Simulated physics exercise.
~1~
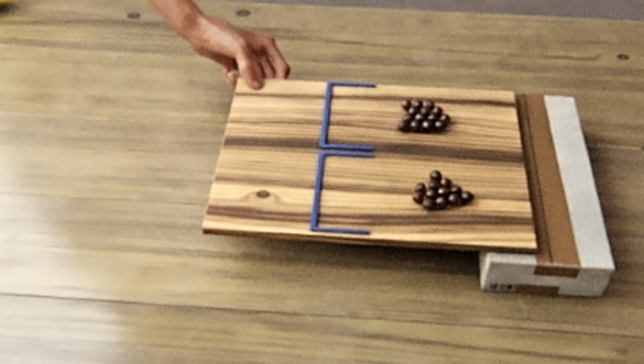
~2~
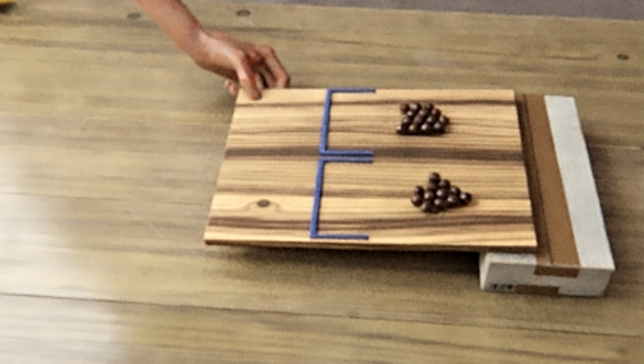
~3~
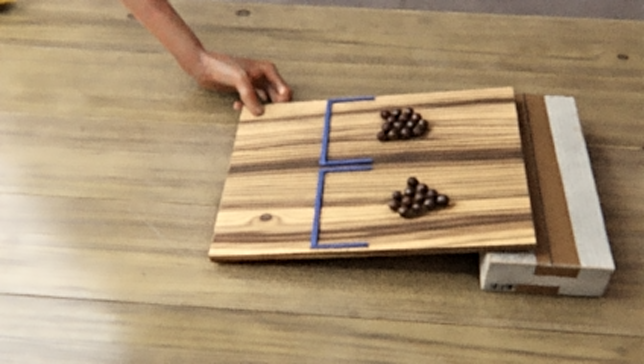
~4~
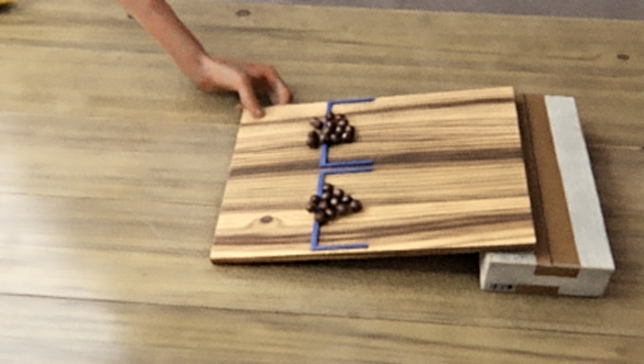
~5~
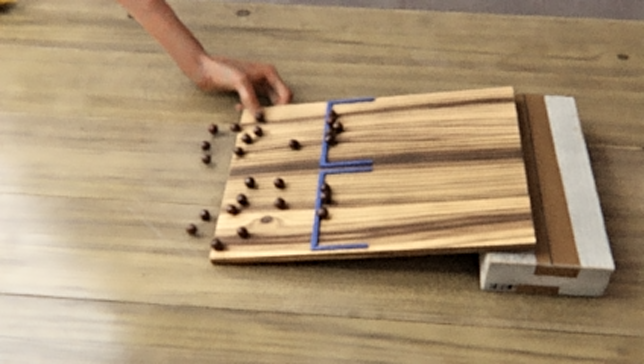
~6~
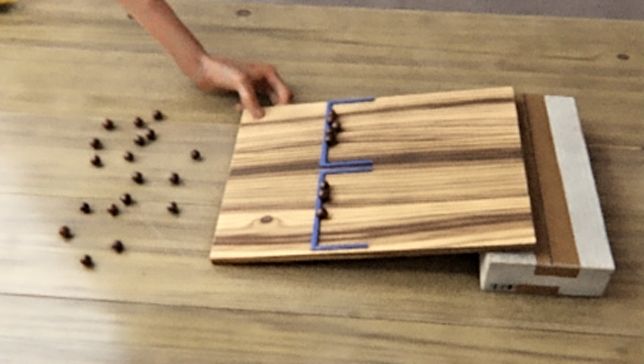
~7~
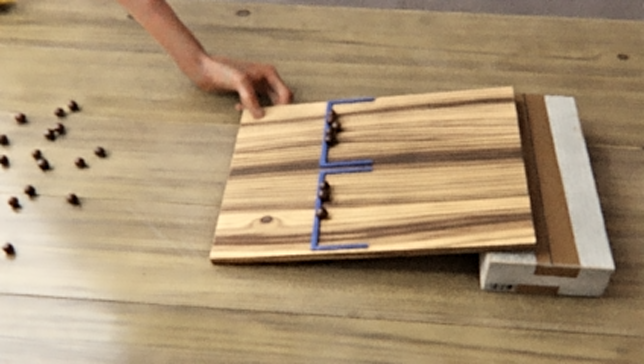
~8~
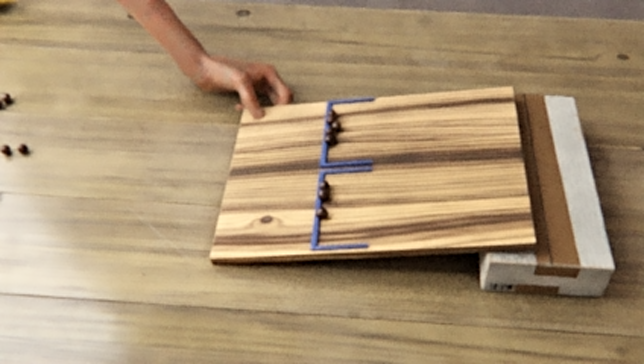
On a wooden table seen from above at an angle, a striped wooden board has its right end on a white and brown box, while a hand holds its left end. Two clusters of dark brown balls sit on the board, each to the right of a blue bar with bent ends. The hand lowers the left end, and both clusters move left down the slope to the bars. Most of the balls get over, spread out and roll off across the table, many leaving view at the left. A few stay lined up against each bar as the hand remains at the board's corner.
